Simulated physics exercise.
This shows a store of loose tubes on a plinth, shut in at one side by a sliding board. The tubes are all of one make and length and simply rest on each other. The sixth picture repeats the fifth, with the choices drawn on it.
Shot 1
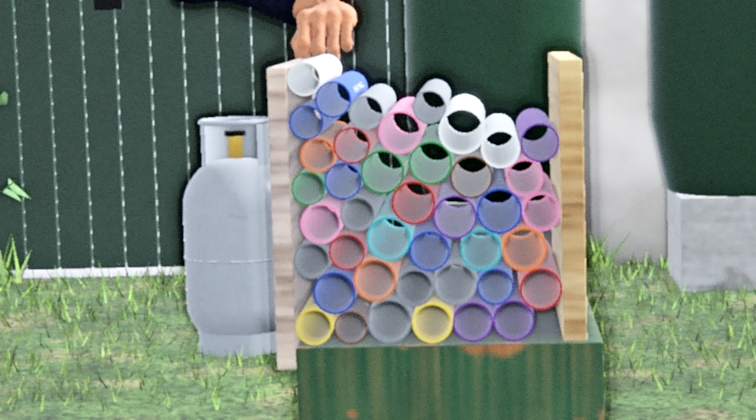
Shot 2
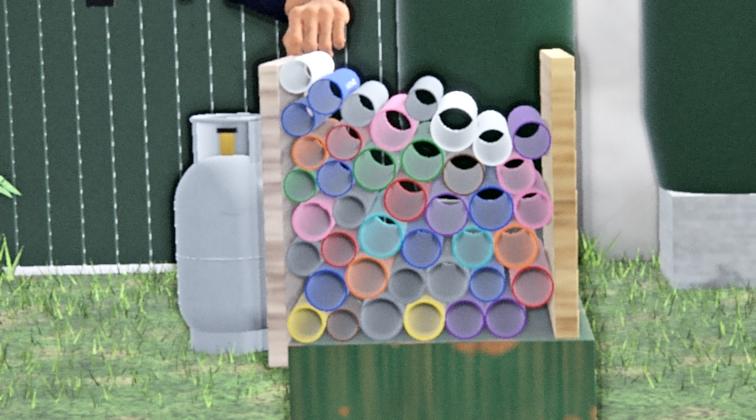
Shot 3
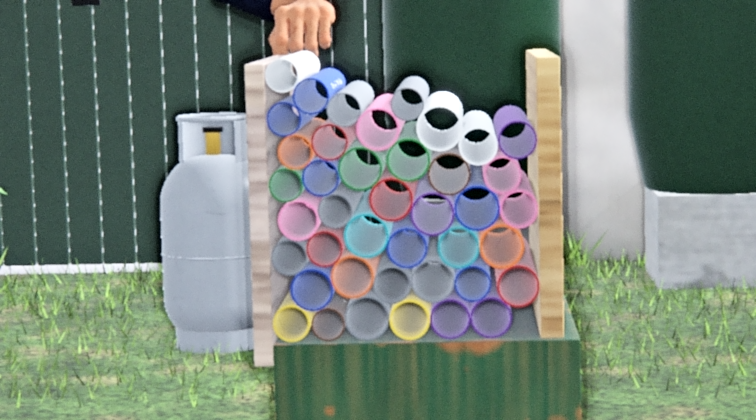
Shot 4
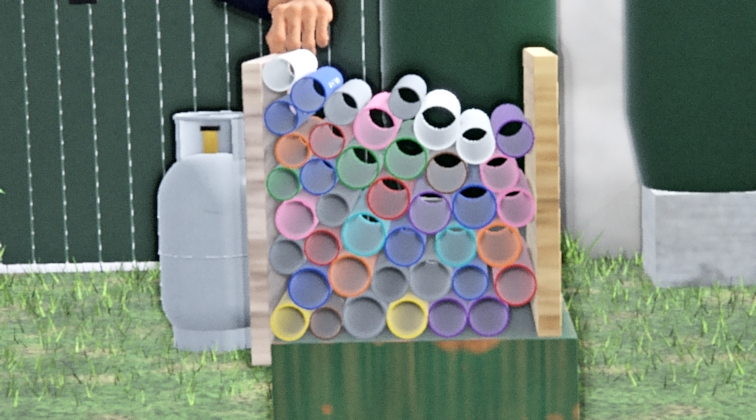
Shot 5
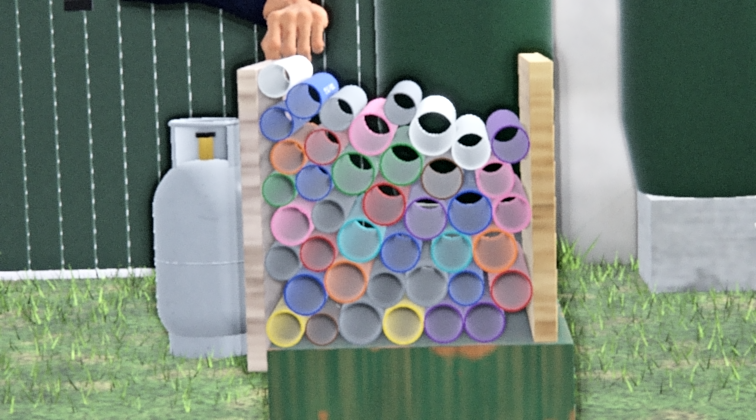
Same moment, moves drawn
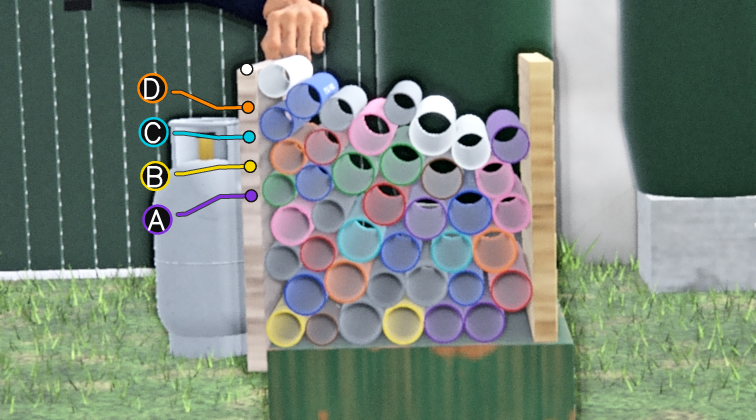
Colourful tubes sit stacked between two boards, barely moving, while a hand rests above the left board.
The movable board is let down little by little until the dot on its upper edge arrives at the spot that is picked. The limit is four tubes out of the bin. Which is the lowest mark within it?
Slide it to A.
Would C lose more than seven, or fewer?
At C, fewer than seven.
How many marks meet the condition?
Four of the four.
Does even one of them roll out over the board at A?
At A: Yes.
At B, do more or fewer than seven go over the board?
At B, fewer than seven.
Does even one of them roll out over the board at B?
Yes.
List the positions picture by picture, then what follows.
The first frame shows a turquoise tube (388, 239); a purple tube (455, 217); a blue tube (343, 181).
The second frame shows a blue tube (335, 179); a red tube (344, 143).
The third frame shows a white tube (440, 128); a white tube (282, 76).
The fourth frame shows side board (275, 196); a yellow tube (289, 322).
The fifth frame shows a purple tube (484, 321); a grey tube (426, 286); a turquoise tube (359, 240).
On the copy, A at (251, 196); B at (250, 167); C at (249, 137); D at (248, 107); the white dot at (247, 69).
On A. First, top of the board (259, 130).
Then, top of the board (262, 195).
Finally, top of the board (262, 195), two out over the board.
By contrast, B two out over the board; C one out over the board; D none out over the board.
